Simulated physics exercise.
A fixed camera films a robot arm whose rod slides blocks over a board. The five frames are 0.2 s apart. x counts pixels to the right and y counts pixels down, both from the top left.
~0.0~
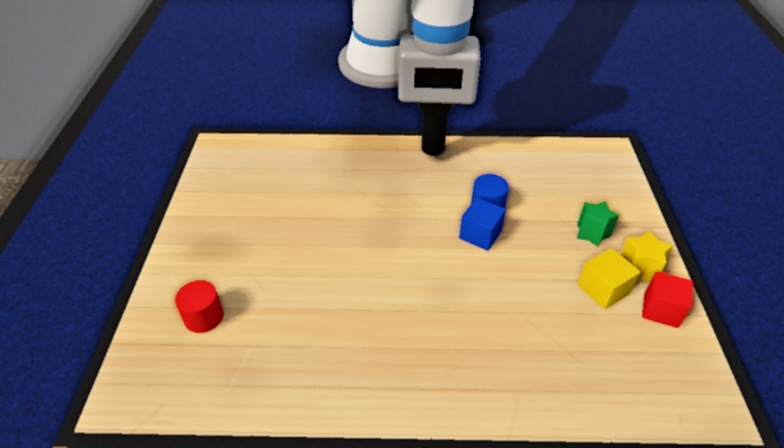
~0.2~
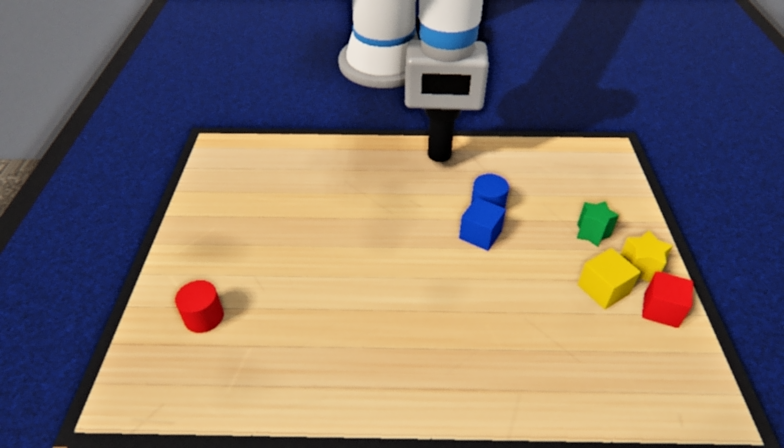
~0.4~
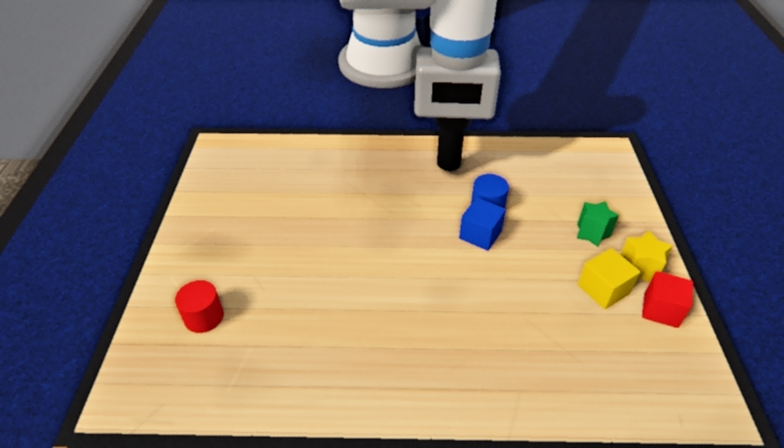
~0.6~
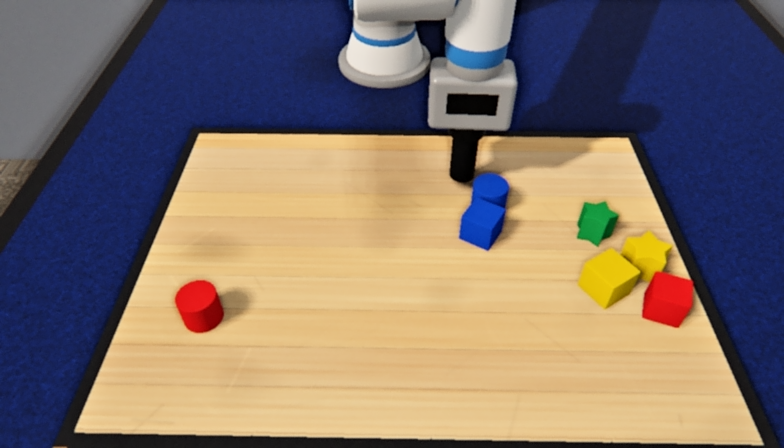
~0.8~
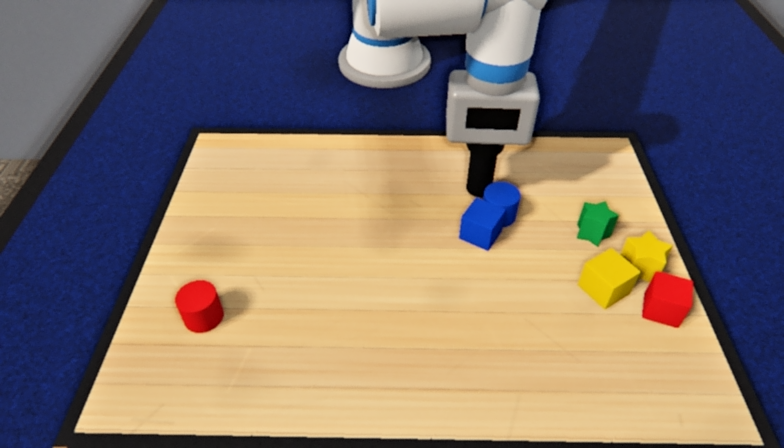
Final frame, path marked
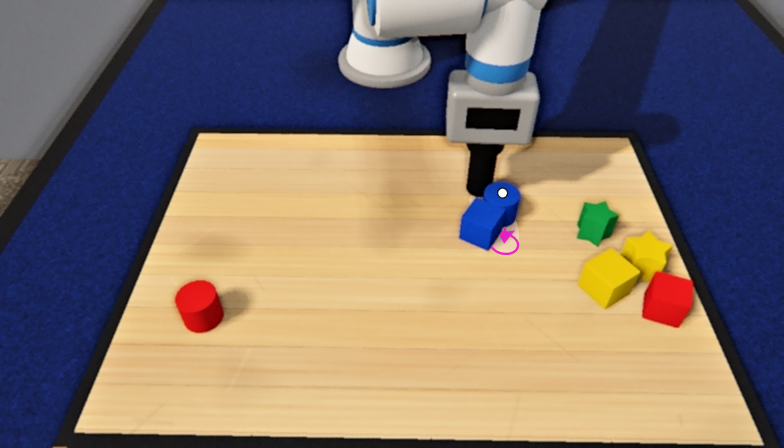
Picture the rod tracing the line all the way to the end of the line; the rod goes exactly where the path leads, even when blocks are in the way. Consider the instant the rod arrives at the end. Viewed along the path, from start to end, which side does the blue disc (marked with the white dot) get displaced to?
Its shift is leftward.
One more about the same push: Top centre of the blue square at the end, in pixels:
That would be at about pixel (477, 224).
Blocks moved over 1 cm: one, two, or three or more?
My best guess is that a pair of blocks move over 1 cm.
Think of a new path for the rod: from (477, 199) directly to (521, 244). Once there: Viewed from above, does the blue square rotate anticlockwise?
I'd say no.
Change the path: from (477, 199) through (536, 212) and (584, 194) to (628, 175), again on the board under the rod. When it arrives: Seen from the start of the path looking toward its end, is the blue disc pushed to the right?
Yes
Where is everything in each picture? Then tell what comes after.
Tip of the rod at (433, 149), middles of tops, blue square at (484, 213), blue disc at (491, 184), in the first picture.
Rod at (440, 155), nothing pushed, in the second picture.
Rod at (449, 164), nothing pushed, in the third picture.
Rod at (462, 175), nothing pushed, in the fourth picture.
Rod at (479, 189), blue square at (484, 213), blue disc at (503, 193), in the fifth picture.
The line goes from (477, 199) through (495, 210) and (504, 226) to (504, 244); the dot is on the blue disc.
The first path, step by step. Halfway along, rod at (503, 208); blue disc at (530, 213).
At the end, rod at (506, 234); blue square at (477, 224), turned 55° clockwise; blue disc at (543, 226).
